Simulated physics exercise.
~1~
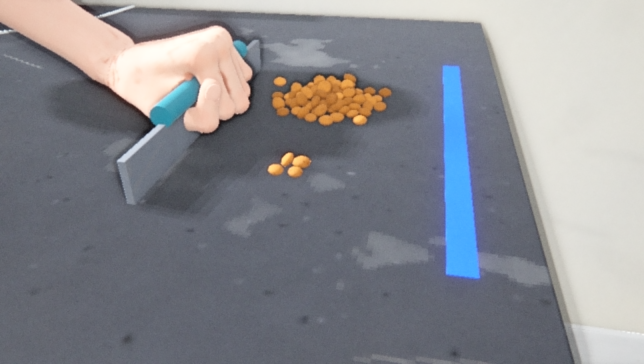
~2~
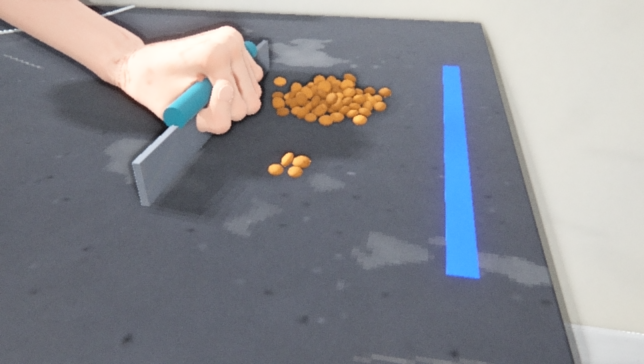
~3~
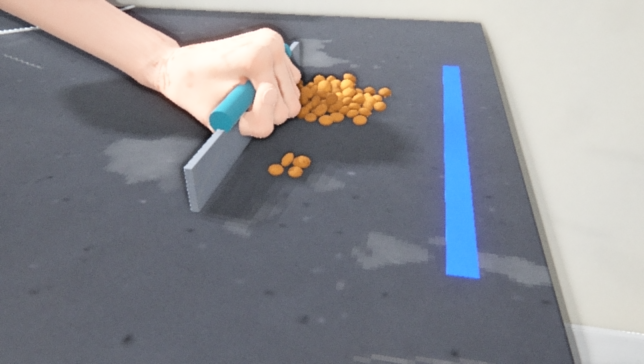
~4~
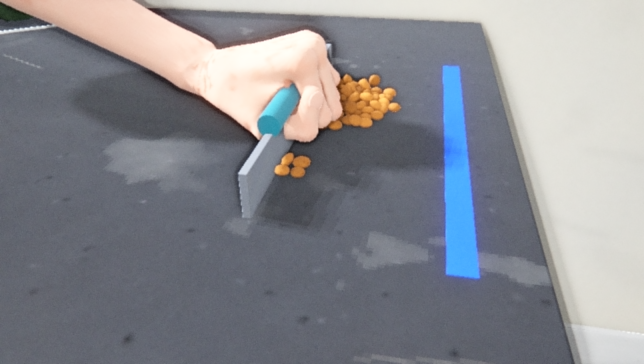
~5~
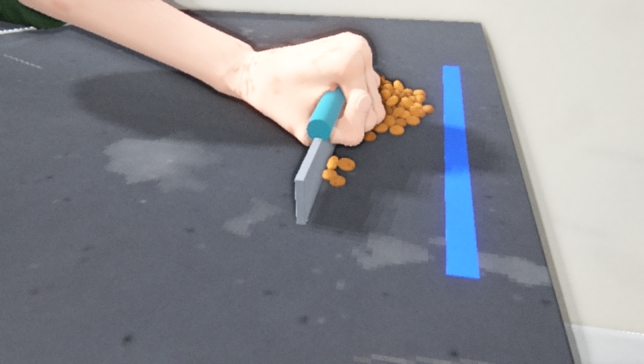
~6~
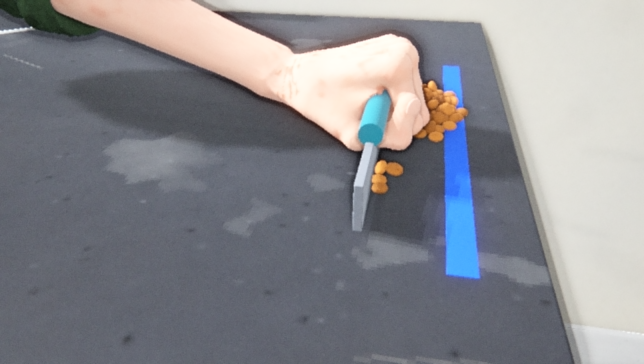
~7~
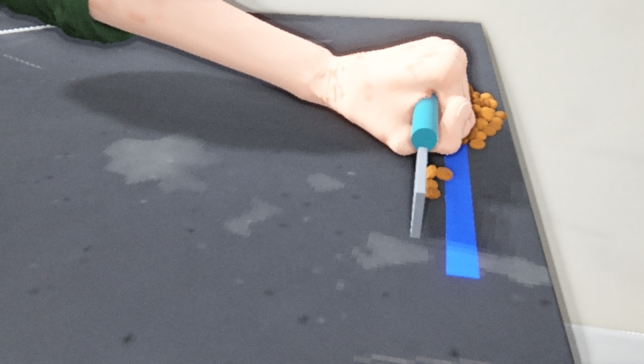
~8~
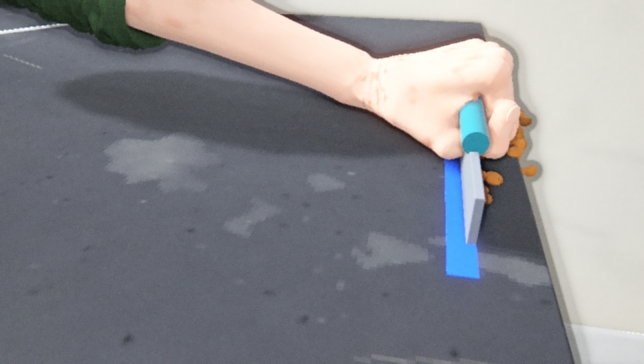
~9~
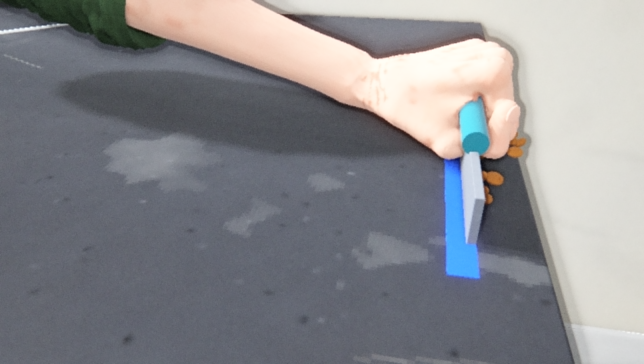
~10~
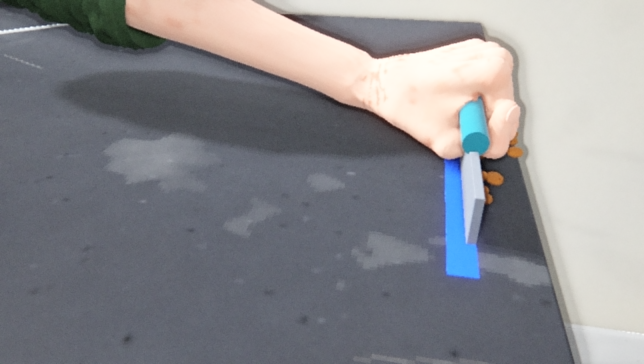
A hand holding a scraper with a teal handle slid right across a dark tabletop, pushing a big pile and a little cluster of orange-brown pieces, and stopped at the blue tape, with some of the big pile going over the edge.
